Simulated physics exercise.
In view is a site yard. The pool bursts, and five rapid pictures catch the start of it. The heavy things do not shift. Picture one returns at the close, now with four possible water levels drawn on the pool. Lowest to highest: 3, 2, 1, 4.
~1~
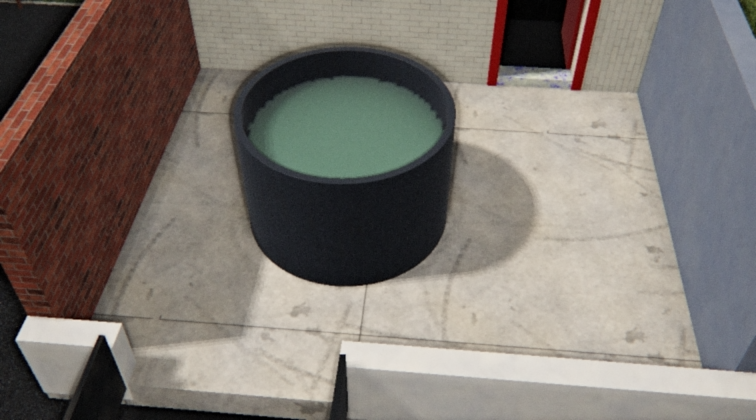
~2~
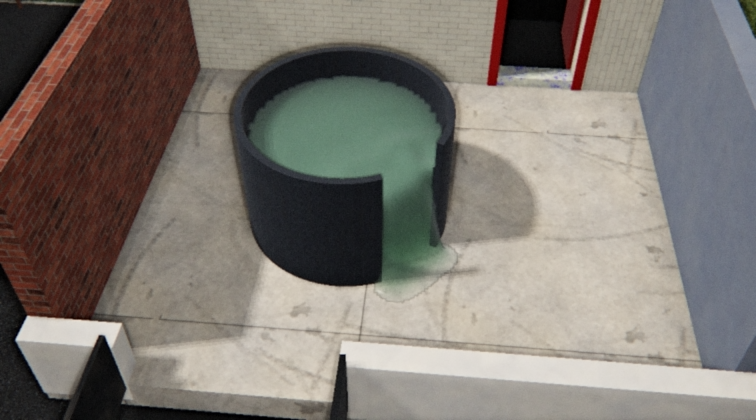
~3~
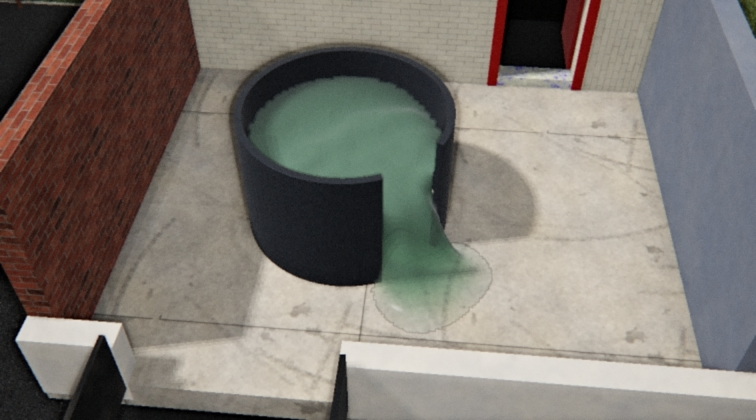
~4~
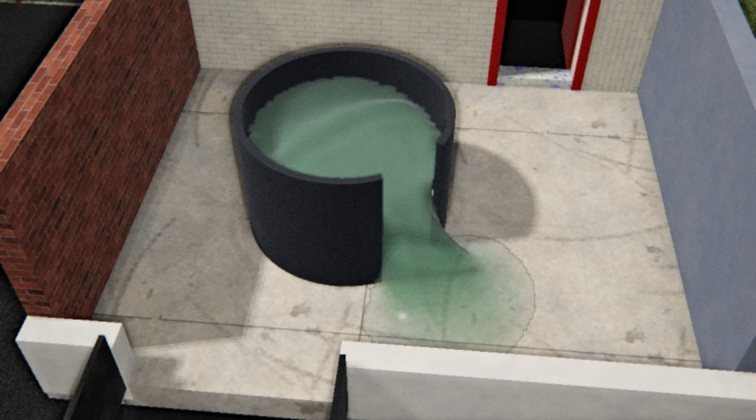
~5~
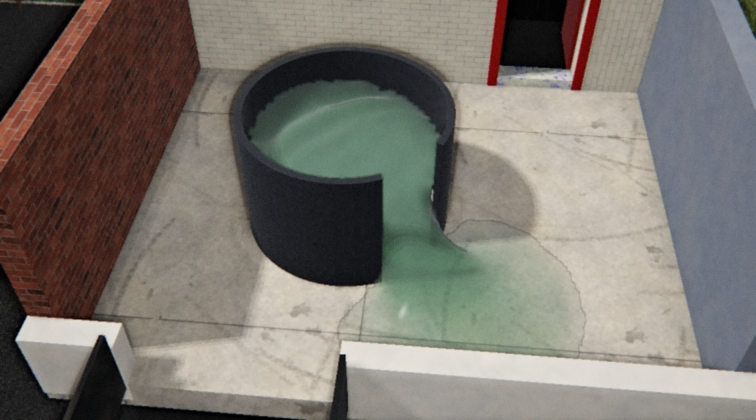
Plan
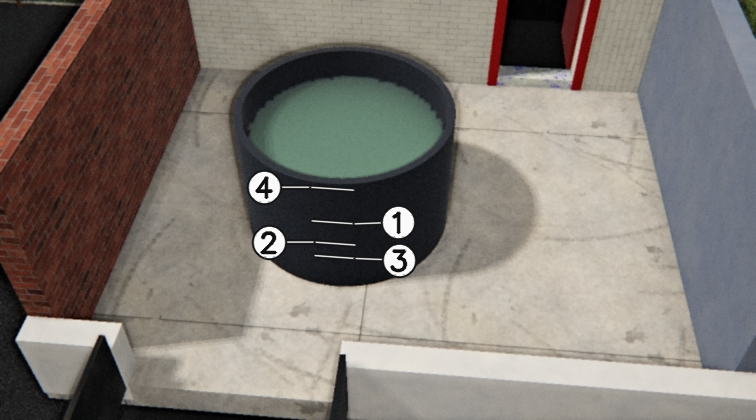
At the start, a round dark tank of still green water stands in a walled concrete yard with a red-framed doorway behind. A gap appears in the tank's front right side and water pours through onto the ground, then spreads in a widening, thin green puddle toward the right and the low white front wall.
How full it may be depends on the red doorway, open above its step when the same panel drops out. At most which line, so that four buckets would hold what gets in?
That is line 2.
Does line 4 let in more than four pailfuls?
Yes, it does.
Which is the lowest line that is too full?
The answer is 1.
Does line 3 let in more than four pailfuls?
No.
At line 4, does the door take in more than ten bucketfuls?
Yes, clearly.
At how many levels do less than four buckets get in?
Two.
On the marked copy, 1 at (333, 222); 2 at (334, 243); 3 at (335, 257); 4 at (331, 188); from the bottom up 3, 2, 1, 4.
With 1, about 10 bucketfuls get in.
With 2, a bucket or two gets in.
With 3, nothing gets over.
With 4, dozens of bucketfuls pour in.
